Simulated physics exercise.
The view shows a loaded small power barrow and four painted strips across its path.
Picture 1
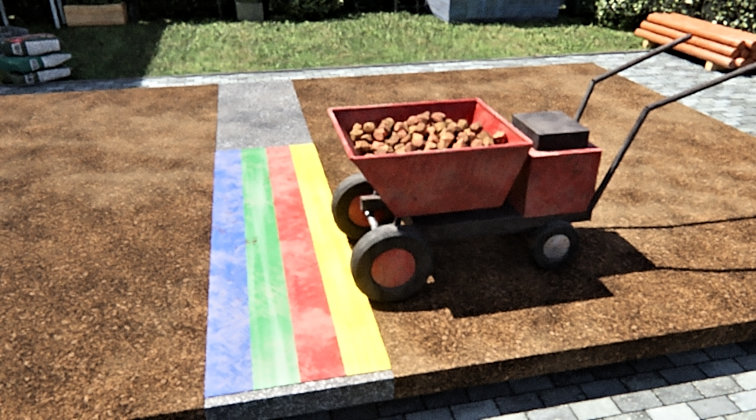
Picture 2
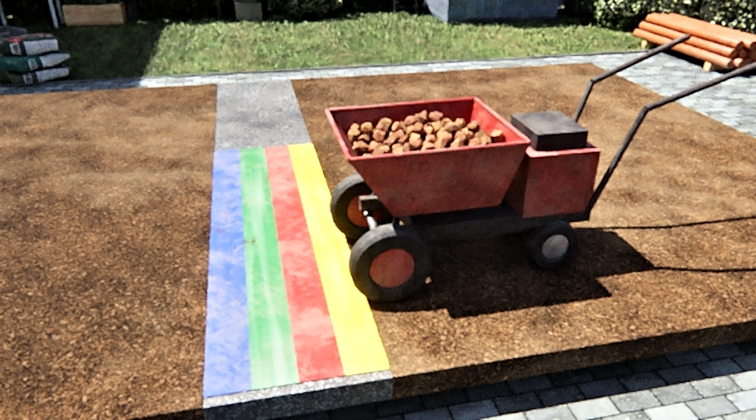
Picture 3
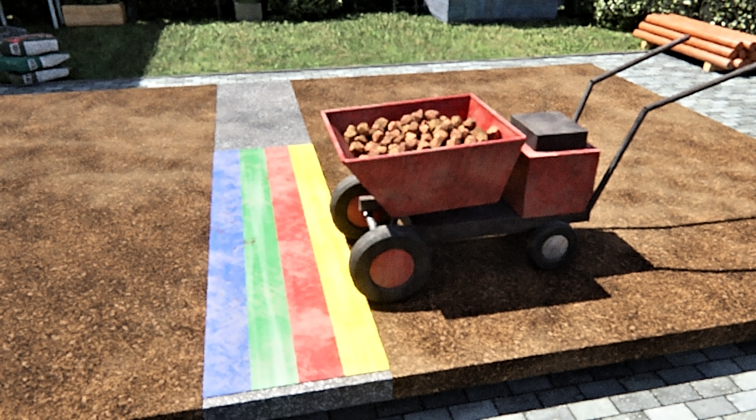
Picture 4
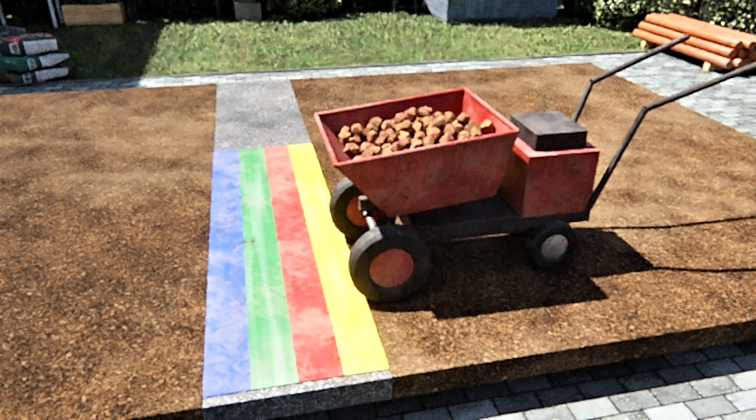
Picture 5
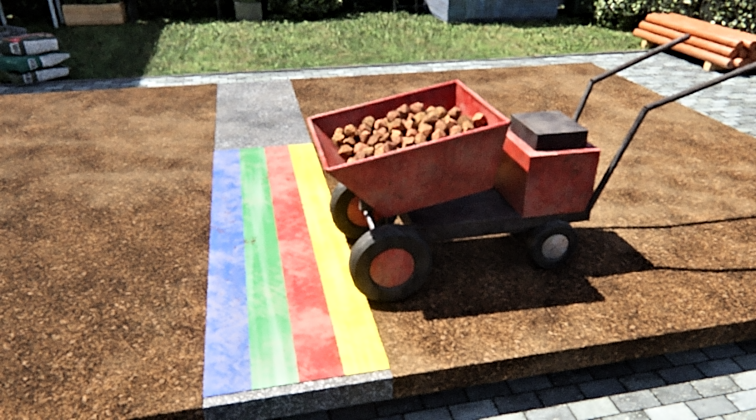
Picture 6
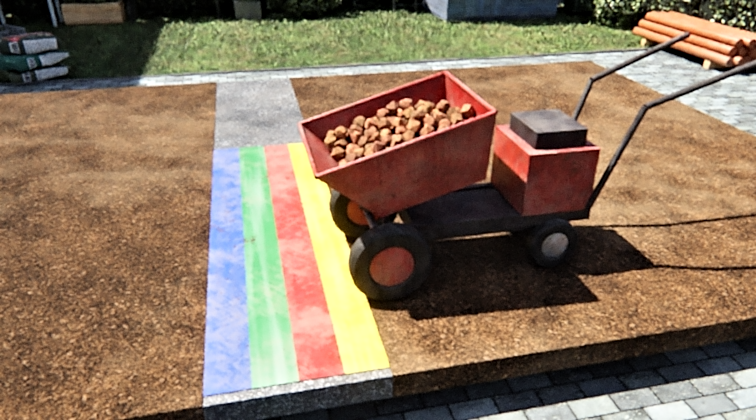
The clip opens on a red power barrow loaded with brown clods, standing on bare ground beside yellow, red, green and blue painted strips. The skip starts level, then gradually tilts forward to the left, its back end rising while the wheels stay put and the clods remain heaped inside.
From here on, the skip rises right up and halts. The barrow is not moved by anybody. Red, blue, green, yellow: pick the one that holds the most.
Pick: Blue.
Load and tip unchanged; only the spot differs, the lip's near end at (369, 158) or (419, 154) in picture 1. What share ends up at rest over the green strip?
That comes to some 30 in a hundred for the first try and some 20 in a hundred for the second.
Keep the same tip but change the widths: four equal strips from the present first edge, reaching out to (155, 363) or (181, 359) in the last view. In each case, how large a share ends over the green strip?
40 per cent, then 30 per cent, roughly.
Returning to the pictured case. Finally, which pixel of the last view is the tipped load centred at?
At about (225, 276), give or take.
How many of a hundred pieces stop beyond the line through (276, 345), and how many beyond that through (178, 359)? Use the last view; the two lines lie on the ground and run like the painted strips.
Around 70 per cent for the first, around 10 per cent for the second.
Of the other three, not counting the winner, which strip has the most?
Second place goes to that green strip.
Soon, skip tipped steeply; all in the skip.
A while on, skip tipped steeply; nearly all in the skip; a stray few over the green strip; a small part over the blue strip; a stray few off the paint.
Towards the end, skip tipped right over; about half in the skip; a stray few over the red strip; a small part over the green strip; about a quarter over the blue strip; about a quarter off the paint.
Finally, skip tipped right over; about a quarter in the skip; none over the yellow strip; a stray few over the red strip; about a quarter over the green strip; about a third over the blue strip; about a quarter off the paint.
